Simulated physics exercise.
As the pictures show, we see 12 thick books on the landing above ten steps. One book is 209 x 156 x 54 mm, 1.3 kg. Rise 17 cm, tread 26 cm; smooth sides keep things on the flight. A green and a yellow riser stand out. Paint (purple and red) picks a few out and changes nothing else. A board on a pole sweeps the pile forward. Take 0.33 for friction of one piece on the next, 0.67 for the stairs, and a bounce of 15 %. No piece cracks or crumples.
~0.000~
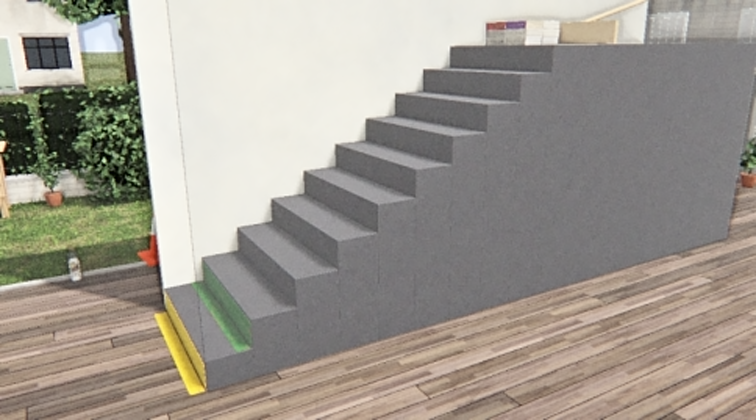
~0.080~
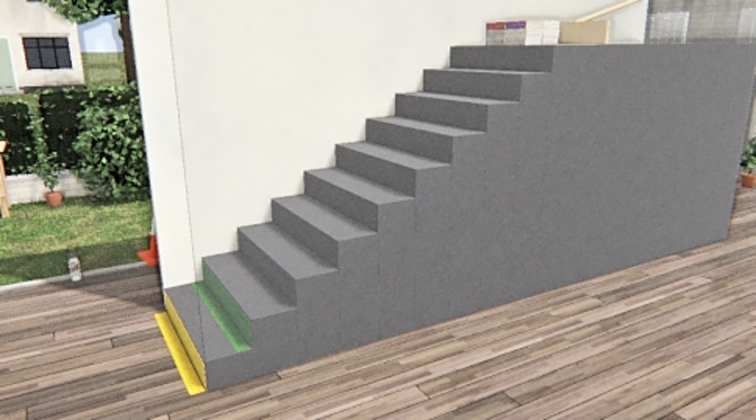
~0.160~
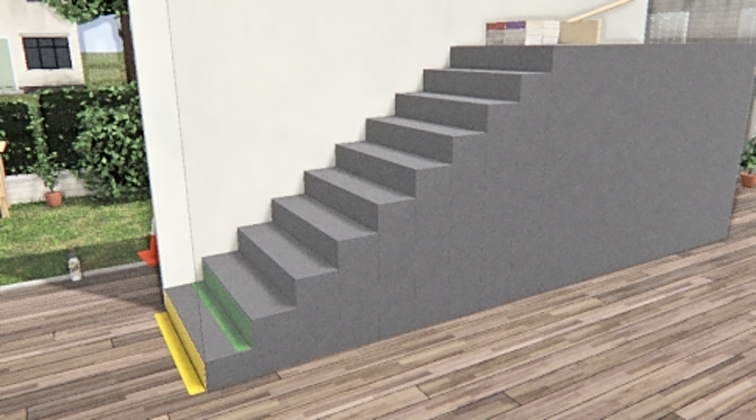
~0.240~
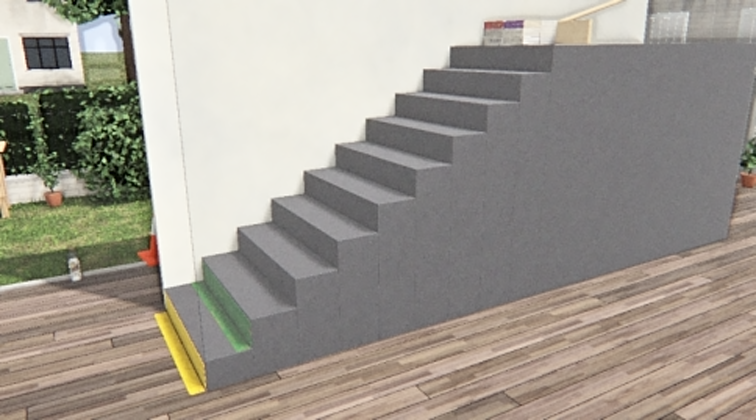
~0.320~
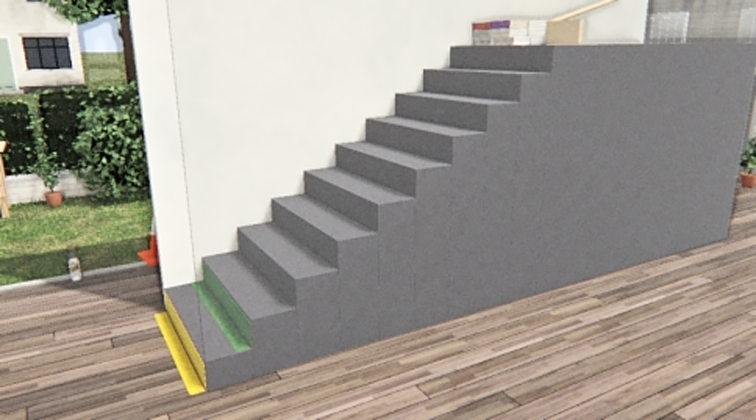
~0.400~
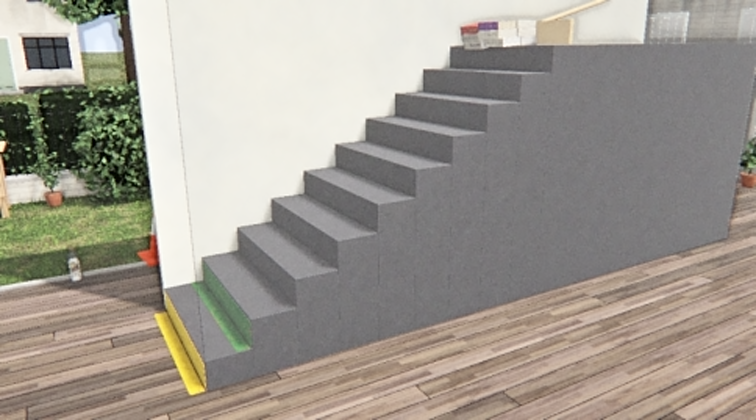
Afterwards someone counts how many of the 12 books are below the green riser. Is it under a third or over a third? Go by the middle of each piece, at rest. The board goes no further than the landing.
Ending below the green riser: Under a third.
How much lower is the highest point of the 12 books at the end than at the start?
About 28 cm.
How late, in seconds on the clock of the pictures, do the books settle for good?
At about 2.5 s.
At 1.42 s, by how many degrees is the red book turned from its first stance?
Roughly 0°.
After 0.68 s, none of the 12 books below the green riser, 12 disturbed; purple book on its side; red book 65° from how it stood, 40 cm lower.
After 1.42 s, none of the 12 books below the green riser, 12 disturbed; purple book on its side; red book 80 cm lower.
In the end (2.9 s), 1 of the 12 books below the green riser; purple book 1.85 m lower; red book 80 cm lower. That is 8 per cent. From the last view, middles, purple book near (101, 347), red book near (371, 147).
